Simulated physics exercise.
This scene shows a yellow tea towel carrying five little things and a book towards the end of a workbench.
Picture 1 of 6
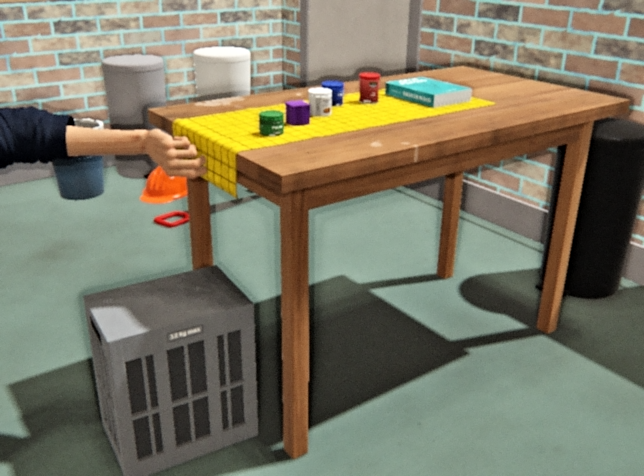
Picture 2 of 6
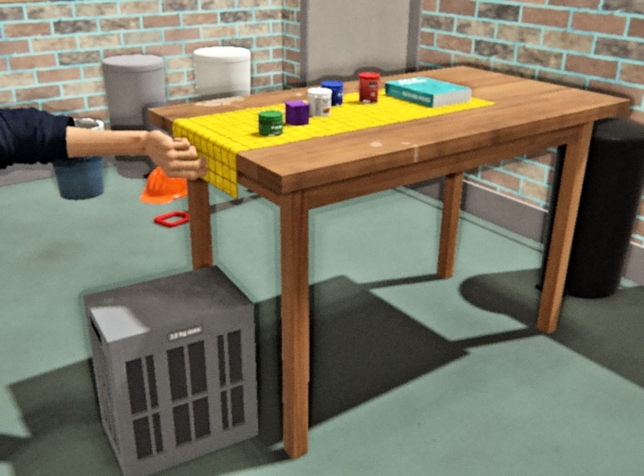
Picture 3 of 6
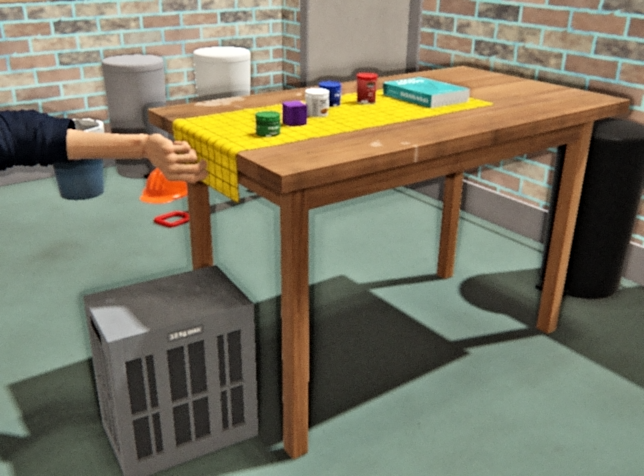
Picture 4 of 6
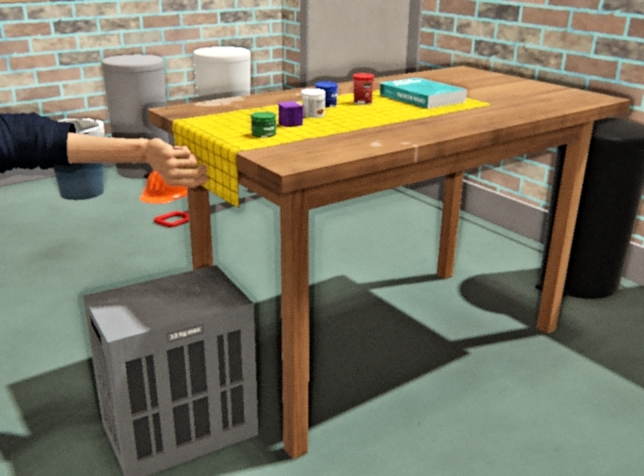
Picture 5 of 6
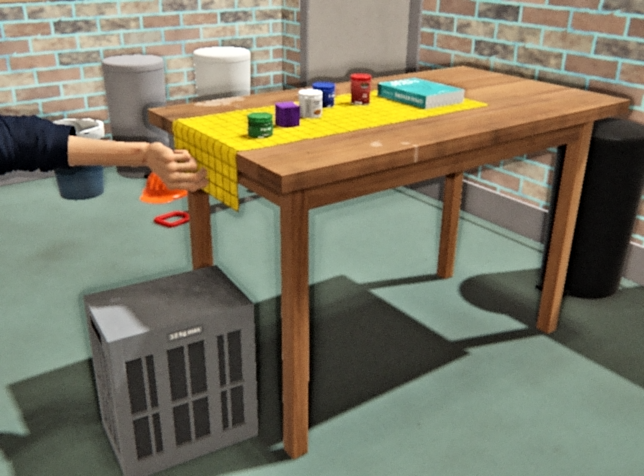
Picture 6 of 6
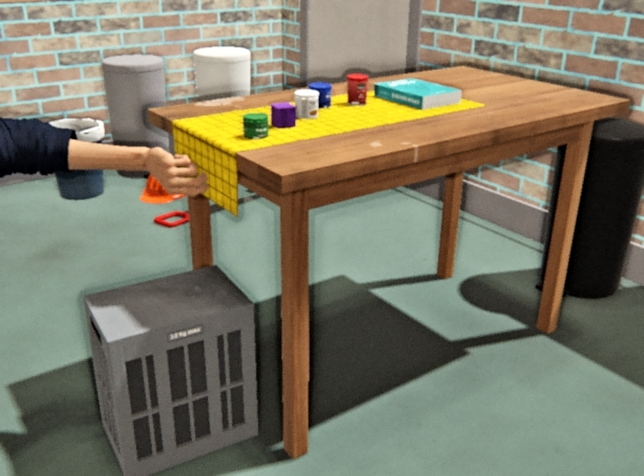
A yellow checked cloth slid slightly left along a wooden table as a hand pulled at its hanging end, carrying five small coloured pots and a teal book with it above a grey crate.
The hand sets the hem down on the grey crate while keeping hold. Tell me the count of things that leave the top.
Lost: Two.
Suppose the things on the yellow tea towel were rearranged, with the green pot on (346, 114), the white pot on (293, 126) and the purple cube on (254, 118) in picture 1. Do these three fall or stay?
The green pot stays put; the white pot ends up off; the purple cube ends up off.
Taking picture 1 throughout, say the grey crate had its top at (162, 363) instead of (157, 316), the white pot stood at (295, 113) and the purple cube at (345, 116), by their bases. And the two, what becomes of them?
White pot: Lost; purple cube: Lost.
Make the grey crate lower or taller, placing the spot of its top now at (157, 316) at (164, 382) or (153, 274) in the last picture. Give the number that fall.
It comes to 4 and 1 over the edge.
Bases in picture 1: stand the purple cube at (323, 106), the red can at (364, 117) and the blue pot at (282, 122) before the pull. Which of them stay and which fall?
Outcome: Purple cube stays aboard, red can stays aboard, blue pot falls away.
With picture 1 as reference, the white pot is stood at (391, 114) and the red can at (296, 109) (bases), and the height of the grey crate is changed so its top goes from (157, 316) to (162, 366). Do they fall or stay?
First the white pot: It is still up there. Then the red can: It ends off the top.
A little later, hem near (207, 241); green pot gone.
Next, hem on the crate; green pot and purple cube gone.
When it is over, hem on the crate; green pot and purple cube gone. Over the edge go two.
